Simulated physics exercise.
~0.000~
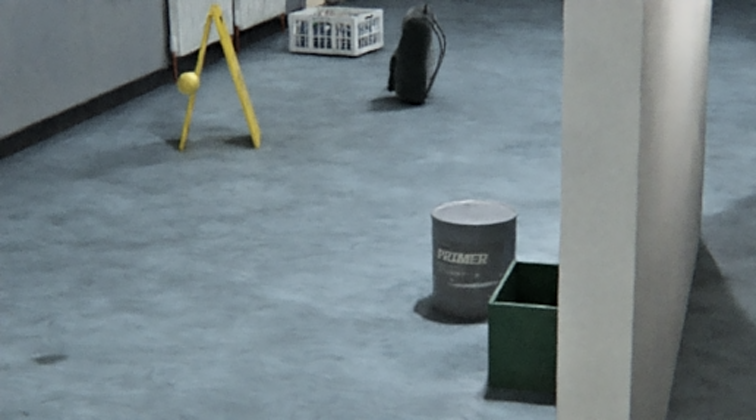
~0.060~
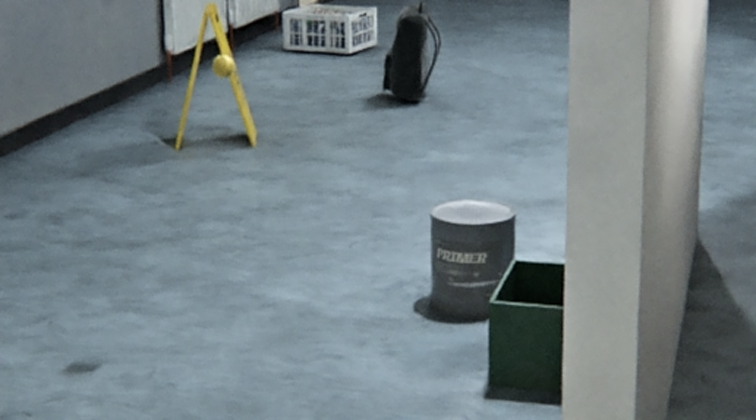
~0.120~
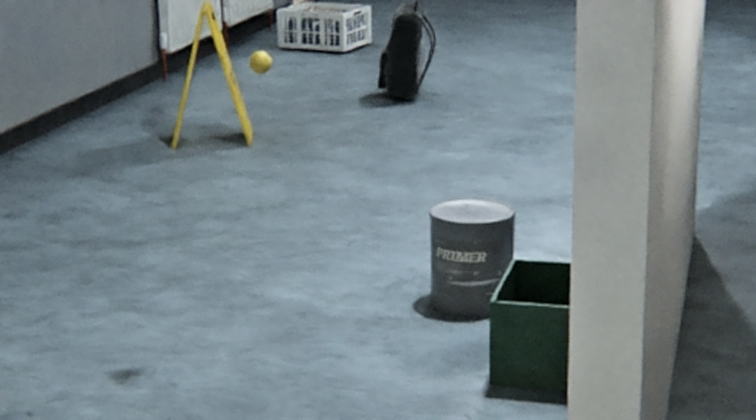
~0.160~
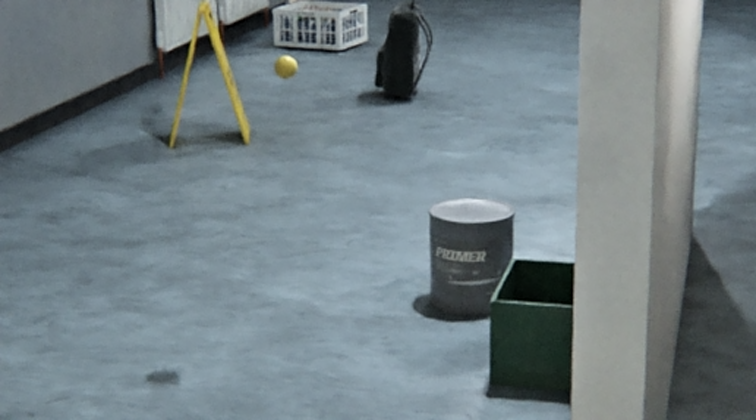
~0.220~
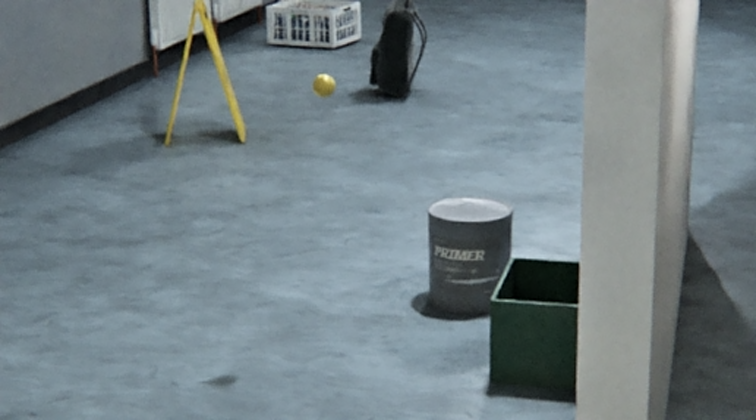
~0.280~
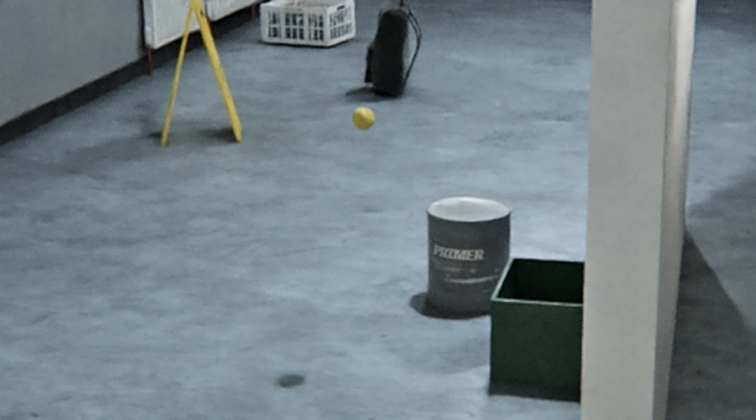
A wide room with a blue-grey floor is seen from above at an angle, with a pale pillar on the right. A grey pail marked "PRIMER" stands beside an open green box near the pillar, while a yellow folding stand, a white crate and a dark bag sit farther back. A yellow lemon passes the stand in the air, rises slightly, then curves down rightward as the camera shifts slightly.
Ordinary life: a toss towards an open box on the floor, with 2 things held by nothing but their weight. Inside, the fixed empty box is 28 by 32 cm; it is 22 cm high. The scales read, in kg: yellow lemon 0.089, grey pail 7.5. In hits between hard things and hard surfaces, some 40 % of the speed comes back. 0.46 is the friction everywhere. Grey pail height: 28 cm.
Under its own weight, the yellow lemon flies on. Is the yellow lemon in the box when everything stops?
No, it rests clear of the box.
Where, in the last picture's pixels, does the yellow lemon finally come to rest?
Somewhere around (295, 341).
After 0.48 s, lemon outside, 19 cm from the box's middle; yellow lemon near (486, 318).
After 0.68 s, lemon outside, 35 cm from the box's middle; yellow lemon near (423, 322).
After 1.08 s, lemon outside, 59 cm from the box's middle; yellow lemon near (335, 343).
In the end (2.8 s), lemon outside, 69 cm from the box's middle; grey pail under 10 cm from the start. At the end, from the last picture's camera, yellow lemon near (295, 341).
